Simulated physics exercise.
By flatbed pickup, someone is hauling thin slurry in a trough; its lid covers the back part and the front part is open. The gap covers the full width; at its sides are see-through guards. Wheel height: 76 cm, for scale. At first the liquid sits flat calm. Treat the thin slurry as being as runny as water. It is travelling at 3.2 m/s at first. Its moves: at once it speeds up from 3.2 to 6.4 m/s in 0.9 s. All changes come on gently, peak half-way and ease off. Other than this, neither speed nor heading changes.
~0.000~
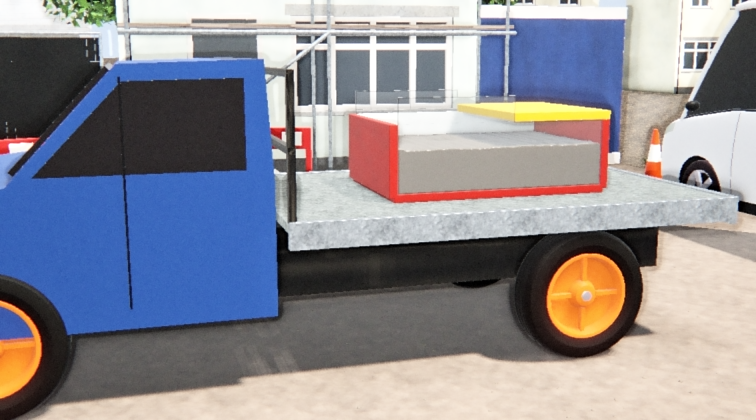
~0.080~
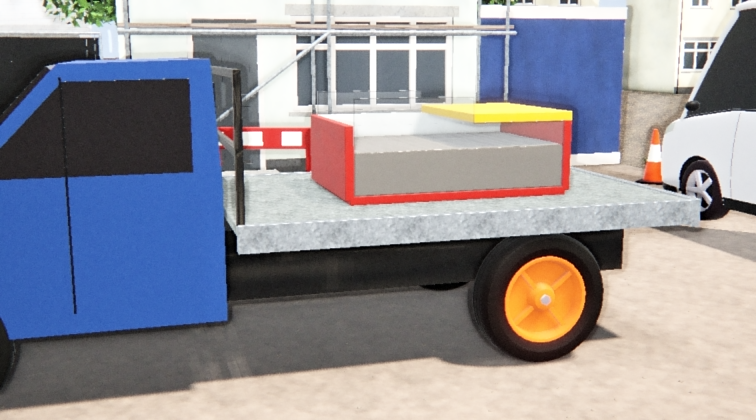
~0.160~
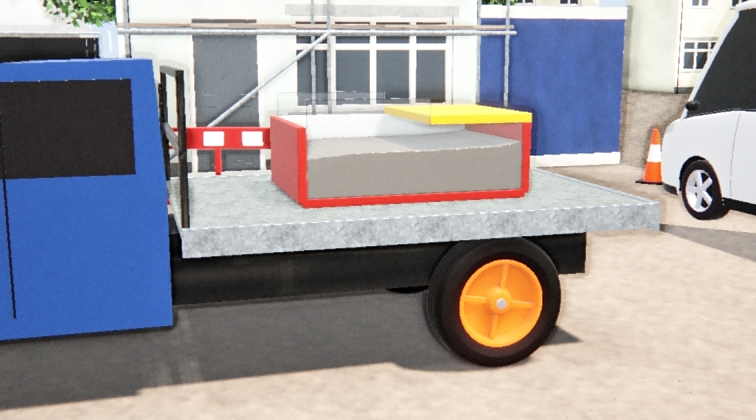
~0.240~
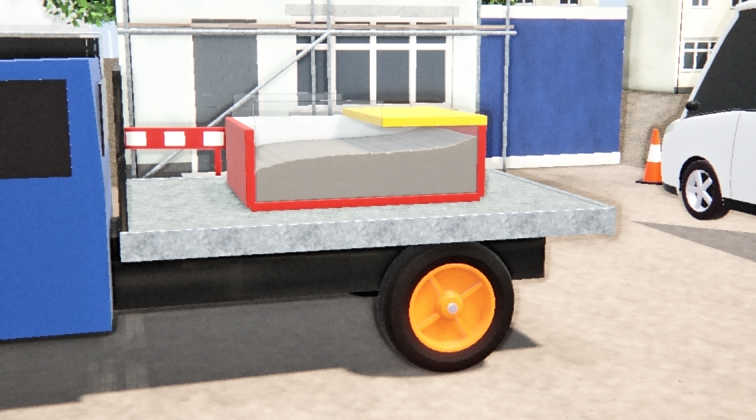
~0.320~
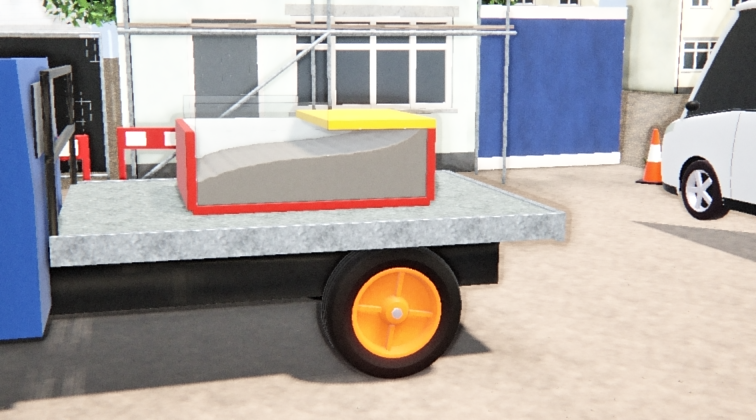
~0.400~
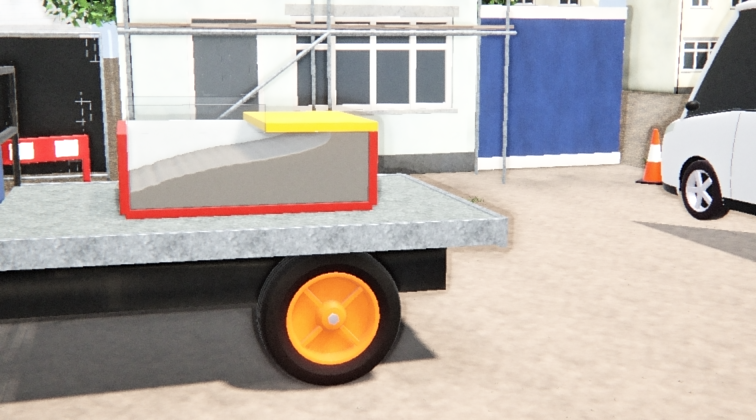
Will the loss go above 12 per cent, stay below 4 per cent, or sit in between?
It will stay below 4 per cent.
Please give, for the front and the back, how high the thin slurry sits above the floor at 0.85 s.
The front stands at 4 cm and the back at 40 cm.
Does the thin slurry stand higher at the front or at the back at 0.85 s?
It is heaped towards the rear side.
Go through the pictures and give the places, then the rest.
The surface is at (414, 151) near the front wall; the surface is at (581, 145) near the back wall; the front is on the left; the opening runs from (514, 114) to (397, 117); a wheel hub at (590, 298), in the first frame.
The surface is at (371, 153) near the front wall; the surface is at (542, 146) near the back wall, in the second frame.
The surface is at (324, 158) near the front wall; the surface is at (501, 147) near the back wall, in the third frame.
The surface is at (273, 166) near the front wall; the surface is at (456, 146) near the back wall, in the fourth frame.
The surface is at (216, 176) near the front wall; the surface is at (405, 142) near the back wall, in the fifth frame.
The surface is at (150, 188) near the front wall; the surface is at (346, 132) near the back wall; a wheel hub at (335, 321), in the sixth frame.
Then, 0.85 s in, the surface stands 39 cm at the back and 4 cm at the front; nothing has left.
Then, 1.30 s in, the surface stands 33 cm at the back and 33 cm at the front; nothing has left.
Then, 1.70 s in, the surface stands 17 cm at the back and 39 cm at the front; 1 per cent is out, over the front.
Then, 3.79 s in, 2 per cent is out, over the front, 5 of 292 litres.
